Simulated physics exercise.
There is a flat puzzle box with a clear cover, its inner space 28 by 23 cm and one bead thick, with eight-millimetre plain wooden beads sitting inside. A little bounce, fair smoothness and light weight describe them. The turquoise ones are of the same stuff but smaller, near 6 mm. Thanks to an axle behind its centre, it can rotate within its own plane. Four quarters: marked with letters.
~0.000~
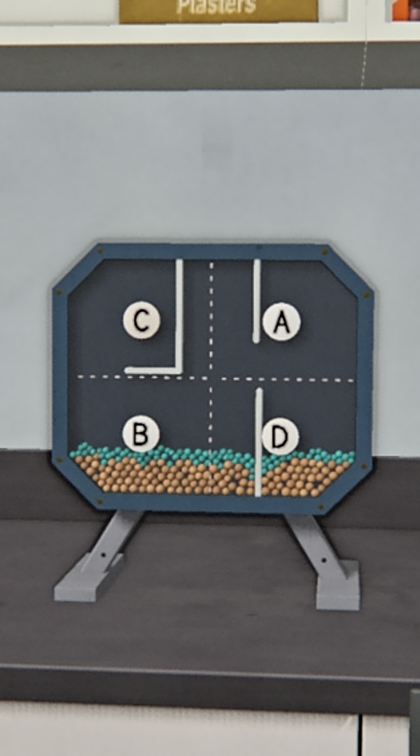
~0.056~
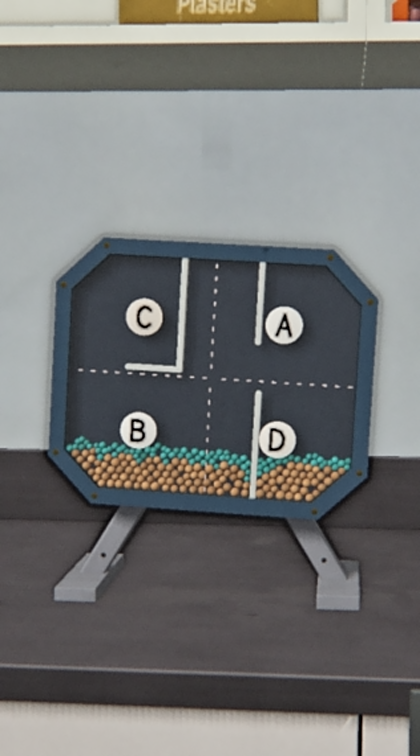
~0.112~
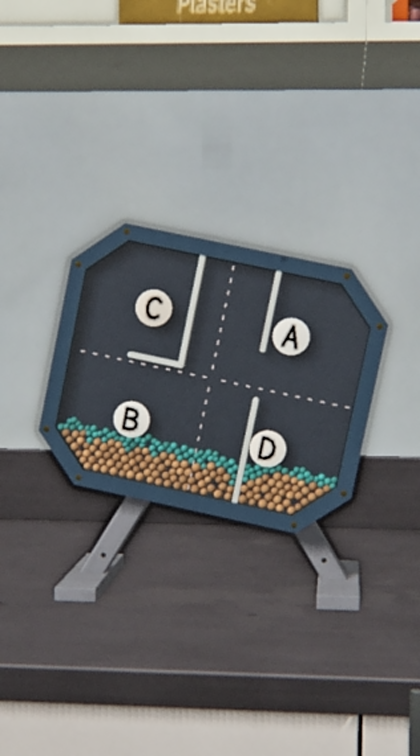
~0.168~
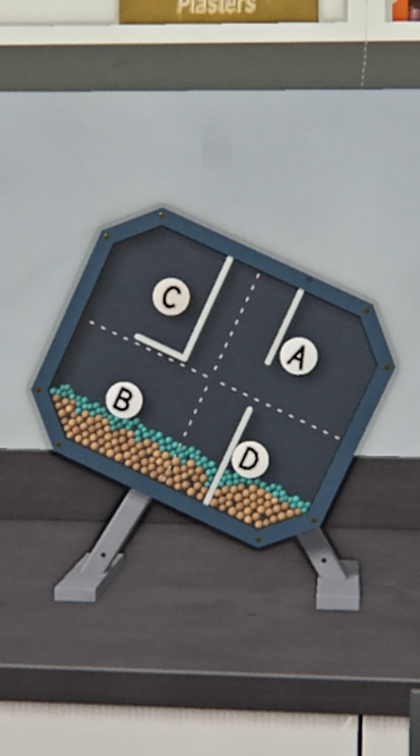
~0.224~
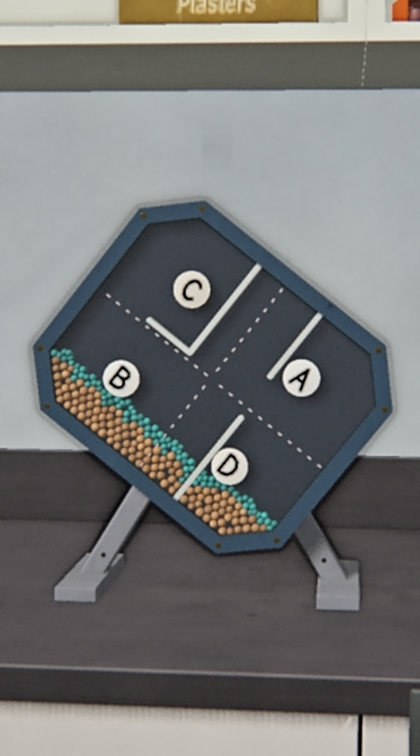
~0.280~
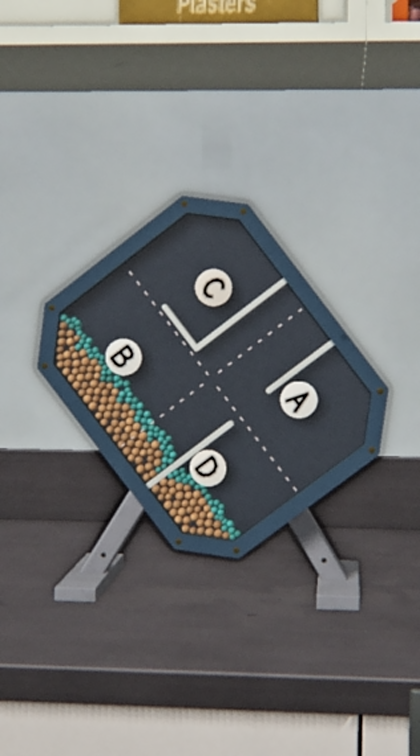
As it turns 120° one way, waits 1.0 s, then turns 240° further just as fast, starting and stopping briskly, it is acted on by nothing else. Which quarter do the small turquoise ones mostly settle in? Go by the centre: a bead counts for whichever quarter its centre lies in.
Mostly in D.
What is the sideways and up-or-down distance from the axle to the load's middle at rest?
Some 3 cm right and 9 cm below.
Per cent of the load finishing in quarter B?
Some 35 percent.
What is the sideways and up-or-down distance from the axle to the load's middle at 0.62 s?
About 5 cm left and 4 cm below.
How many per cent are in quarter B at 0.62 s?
Around 10 percent of the load.
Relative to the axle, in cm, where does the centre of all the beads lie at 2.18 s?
The middle sits around 9 centimetres left and 2 centimetres above.
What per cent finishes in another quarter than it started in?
Roughly 60 per cent.
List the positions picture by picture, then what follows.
Level; about 200 beads; load centre (209, 469); top bead (85, 446); A (282, 322), B (141, 434), C (142, 320), D (280, 437), in the first frame.
Turned 3° clockwise; load centre (204, 469); top bead (82, 440), in the second frame.
Turned 11° clockwise; load centre (191, 466); top bead (74, 420); wall ends (131, 355), (256, 400), (263, 349), in the third frame.
Turned 24° clockwise; load centre (172, 459); top bead (68, 388), in the fourth frame.
Turned 38° clockwise; load centre (154, 447); top bead (65, 352), in the fifth frame.
Turned 52° clockwise; load centre (140, 432); top bead (64, 318); A (299, 400), B (124, 357), C (214, 288), D (208, 468), in the sixth frame.
By 0.62 s, it stands 120° clockwise; the beads' middle is 5 cm left of and 4 cm below the centre; A 35 %, B 10 %, D 55 %; small ones, A 55 %, D 45 %.
By 2.18 s, it has come round 241° clockwise; the beads' middle is 9 cm left of and 2 cm above the centre; A 85 %, C 10 %; small ones, A 100 %.
By 2.73 s, it has come round 360° clockwise; the beads' middle is 3 cm right of and 9 cm below the centre; B 30 %, D 70 %; small ones, B 20 %, D 80 %.
All still by 3.2 s, it has come round 360° clockwise; A 0 %, B 35 %, C 0 %, D 65 %; small ones, B 25 %, D 75 %.
